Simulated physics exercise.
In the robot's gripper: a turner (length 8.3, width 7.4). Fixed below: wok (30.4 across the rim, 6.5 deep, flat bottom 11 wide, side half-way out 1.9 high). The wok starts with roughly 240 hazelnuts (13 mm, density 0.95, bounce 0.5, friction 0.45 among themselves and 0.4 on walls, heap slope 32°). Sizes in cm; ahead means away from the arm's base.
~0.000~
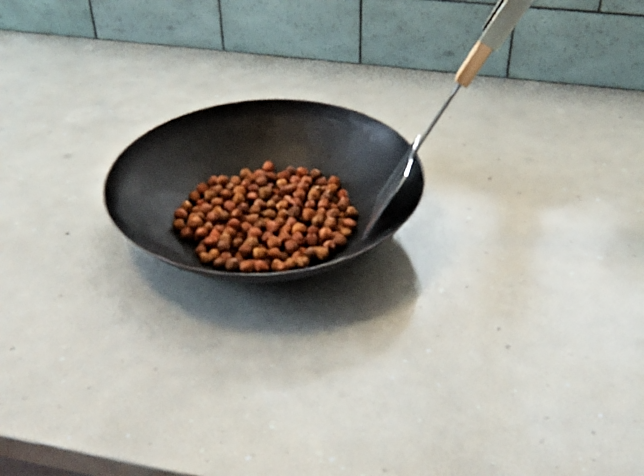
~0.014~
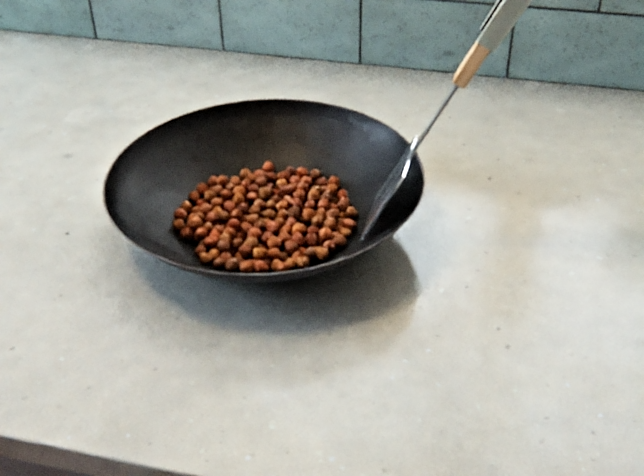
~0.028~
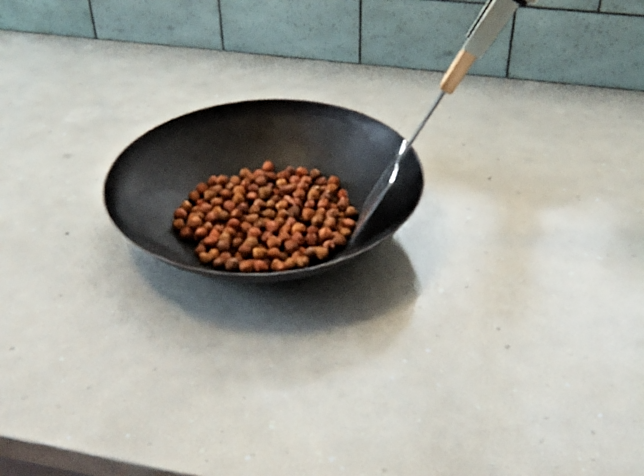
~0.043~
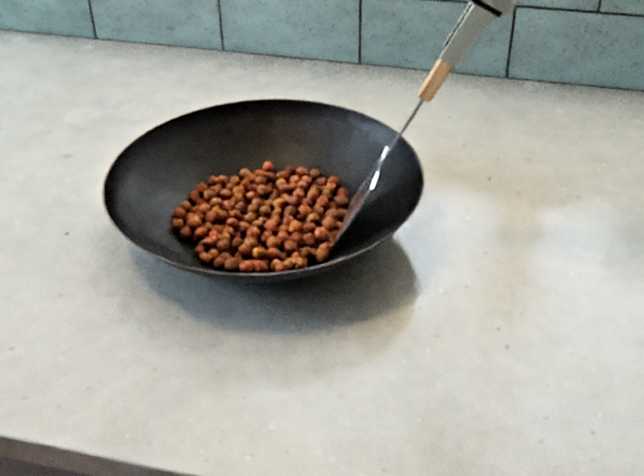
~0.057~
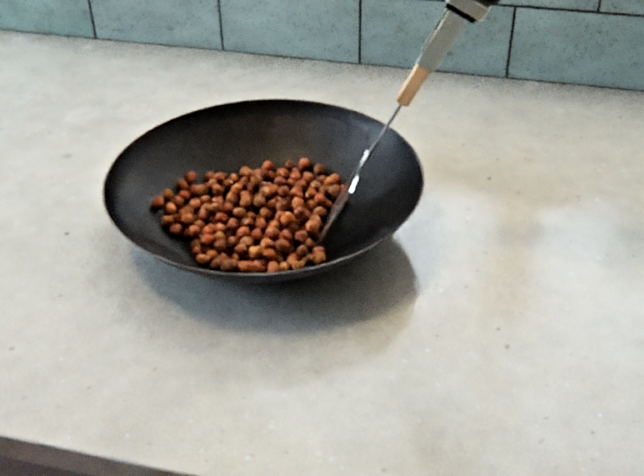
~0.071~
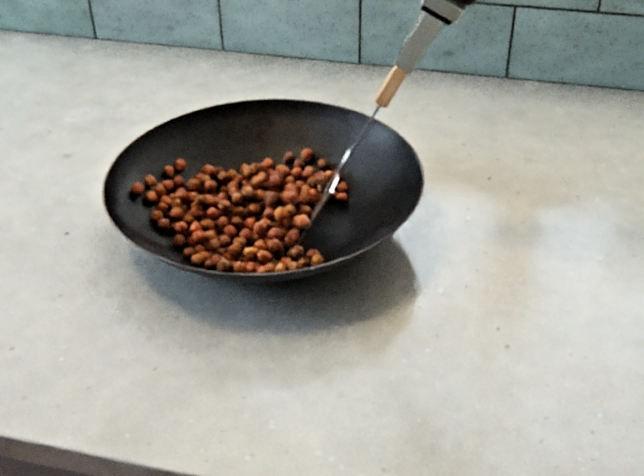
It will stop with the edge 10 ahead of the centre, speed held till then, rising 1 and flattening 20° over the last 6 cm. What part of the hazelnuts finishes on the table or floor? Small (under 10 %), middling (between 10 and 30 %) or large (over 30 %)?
Answer: Large; over 30 % of the hazelnuts finish on the table or floor.
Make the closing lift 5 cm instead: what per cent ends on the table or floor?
About 25 per cent.
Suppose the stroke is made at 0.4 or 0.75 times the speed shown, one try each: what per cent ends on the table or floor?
About 5 and 25 per cent.
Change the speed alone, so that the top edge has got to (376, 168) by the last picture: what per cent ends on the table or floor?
About 5 per cent.
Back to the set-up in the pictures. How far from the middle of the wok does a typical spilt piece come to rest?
About 38 cm.
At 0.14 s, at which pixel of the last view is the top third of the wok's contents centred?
Near (163, 182).
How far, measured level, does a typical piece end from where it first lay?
Some 8 cm.
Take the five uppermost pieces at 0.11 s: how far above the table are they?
Roughly 8 cm.
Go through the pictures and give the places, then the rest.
The first picture shows turner top edge at (413, 154), sloping 64°; upper third of the load around (264, 216), from x 180 to 350, top at y 170; 238 in the wok.
The second picture shows turner top edge at (411, 155), sloping 64°; upper third of the load around (264, 216), from x 180 to 350, top at y 170.
The third picture shows turner top edge at (399, 160), sloping 64°; upper third of the load around (264, 216), from x 175 to 350, top at y 170.
The fourth picture shows turner top edge at (380, 167), sloping 64°; upper third of the load around (263, 216), from x 175 to 345, top at y 170.
The fifth picture shows turner top edge at (360, 170), sloping 64°; upper third of the load around (259, 208), from x 160 to 345, top at y 165.
The sixth picture shows turner top edge at (340, 171), sloping 64°; upper third of the load around (235, 200), from x 140 to 345, top at y 155; 238 in the wok.
By 0.11 s, sloping 64°, highest piece 8 above the table; 237 in the wok, 1 on the blade or in flight.
By 0.14 s, sloping 60°, highest piece 11 above the table; 233 in the wok, 5 on the blade or in flight.
By 0.36 s, sloping 44°, highest piece 14 above the table; 143 in the wok, 30 on the table or floor, 65 on the blade or in flight.
By 1.41 s, sloping 44°, highest piece 4 above the table; 142 in the wok, 96 on the table or floor.
Final count, 142 in the wok, 96 on the table or floor. That is 40 % on the table or floor.
